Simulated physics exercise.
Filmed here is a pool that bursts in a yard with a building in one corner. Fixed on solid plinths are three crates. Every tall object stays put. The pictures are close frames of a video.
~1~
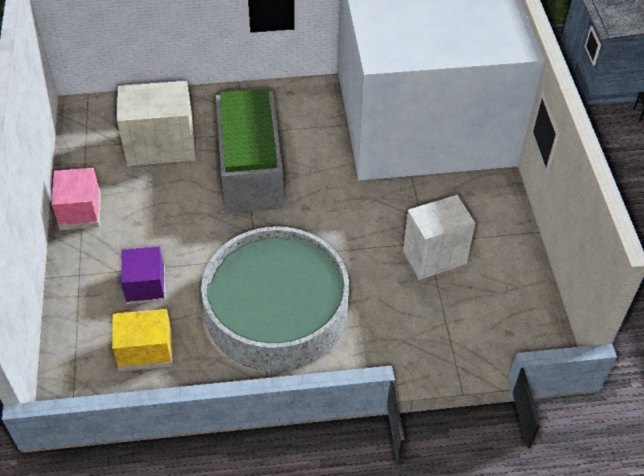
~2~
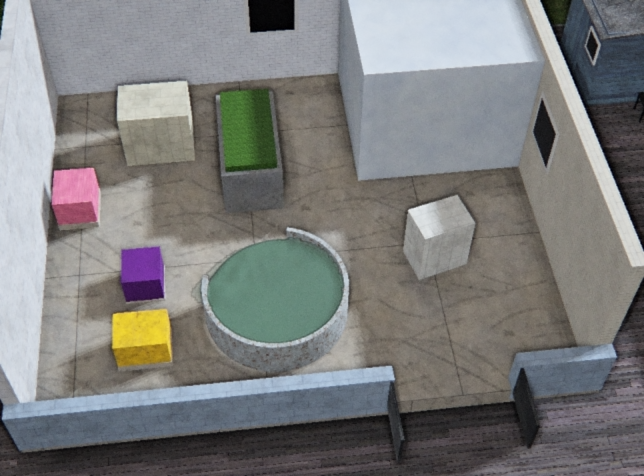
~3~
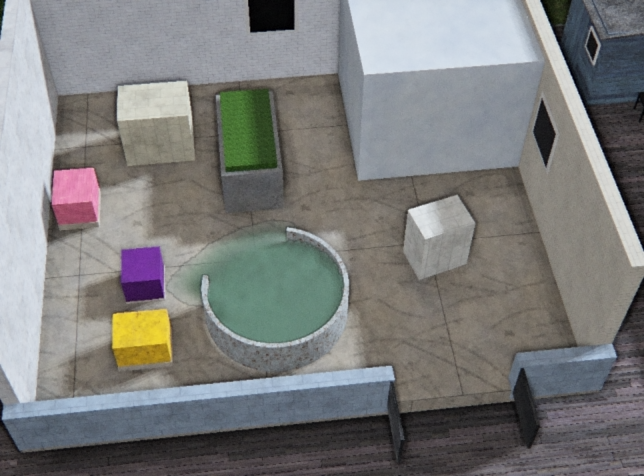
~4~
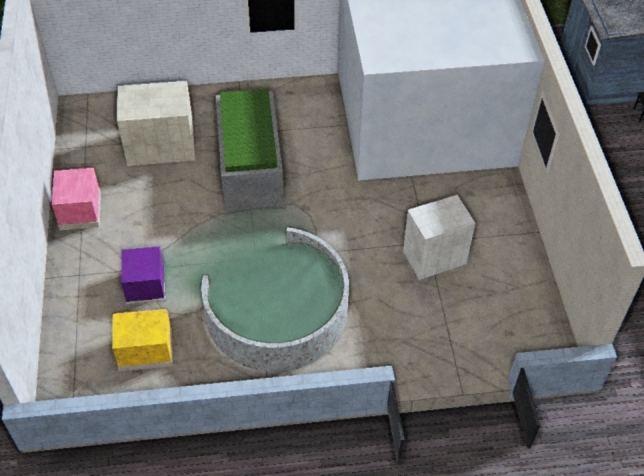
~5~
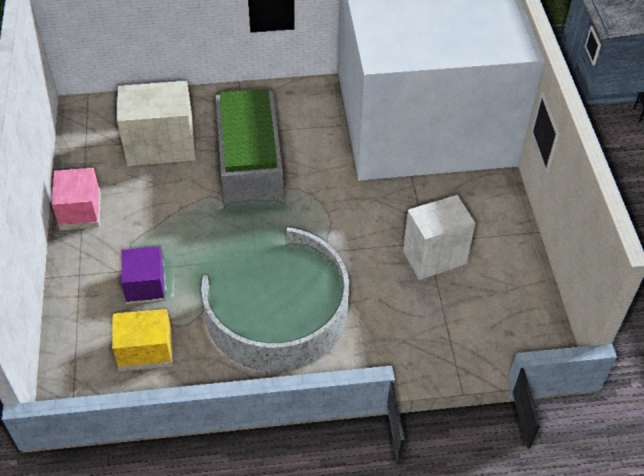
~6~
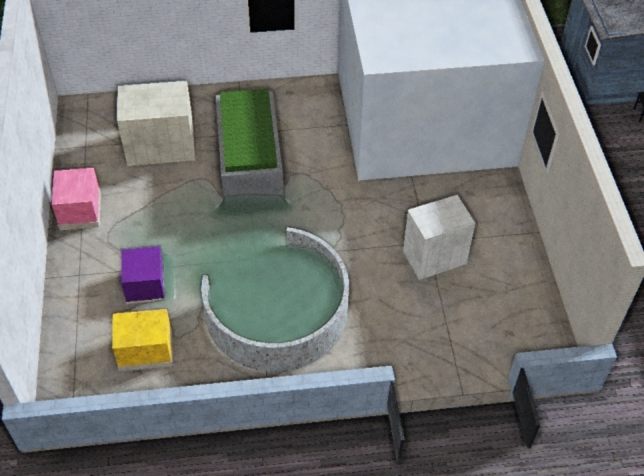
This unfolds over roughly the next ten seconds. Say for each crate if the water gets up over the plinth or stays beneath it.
At the purple crate the water gets over; at the yellow crate the water stays beneath; at the pink crate the water gets over.
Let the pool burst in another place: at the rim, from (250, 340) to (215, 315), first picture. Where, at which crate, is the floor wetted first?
That would be the one in yellow, reached first.
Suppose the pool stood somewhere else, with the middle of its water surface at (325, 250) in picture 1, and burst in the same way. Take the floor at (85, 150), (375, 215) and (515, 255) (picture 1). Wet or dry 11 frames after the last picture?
The first spot is inundated, the second not reached, and the third not reached.
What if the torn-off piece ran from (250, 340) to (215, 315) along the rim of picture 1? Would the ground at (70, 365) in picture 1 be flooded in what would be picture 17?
At that place: Awash.
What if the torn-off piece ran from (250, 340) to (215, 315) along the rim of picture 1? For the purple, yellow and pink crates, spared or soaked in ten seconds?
Result: Purple is swamped; yellow is swamped; pink is swamped.
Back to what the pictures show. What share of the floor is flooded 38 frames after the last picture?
Share estimate: About 80 per cent.
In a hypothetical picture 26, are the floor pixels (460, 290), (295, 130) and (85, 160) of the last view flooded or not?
First spared, second inundated, third inundated.
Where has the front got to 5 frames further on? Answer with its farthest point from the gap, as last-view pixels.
About (84, 147).
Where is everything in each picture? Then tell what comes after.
The first picture shows the round pool at (275, 287) is whole and still.
In the second picture, the front is at a hidden place, out from the gap on the round pool's far side.
In the third picture, the front is at (292, 228), out from the gap on the round pool's far side.
In the fourth picture, water pours out on the round pool's far side and has run to (293, 210).
In the fifth picture, water pours out on the round pool's far side and has run to (298, 194).
In the sixth picture, water pours out on the round pool's far side and has run to (114, 234).
A moment on, water covers 25 % of the floor; the purple crate water round its plinth, the yellow crate water round its plinth, the pink crate water round its plinth.
Next, water covers 40 % of the floor; the purple crate water round its plinth, the yellow crate water round its plinth, the pink crate water round its plinth.
Then, water covers 60 % of the floor; the purple crate water round its plinth, the yellow crate water round its plinth, the pink crate water round its plinth.
Later, water covers 80 % of the floor; the purple crate water round its plinth, the yellow crate water round its plinth, the pink crate water round its plinth.
In the end, water covers 100 % of the floor; the purple crate was topped, the yellow crate stayed above the water, the pink crate was topped.
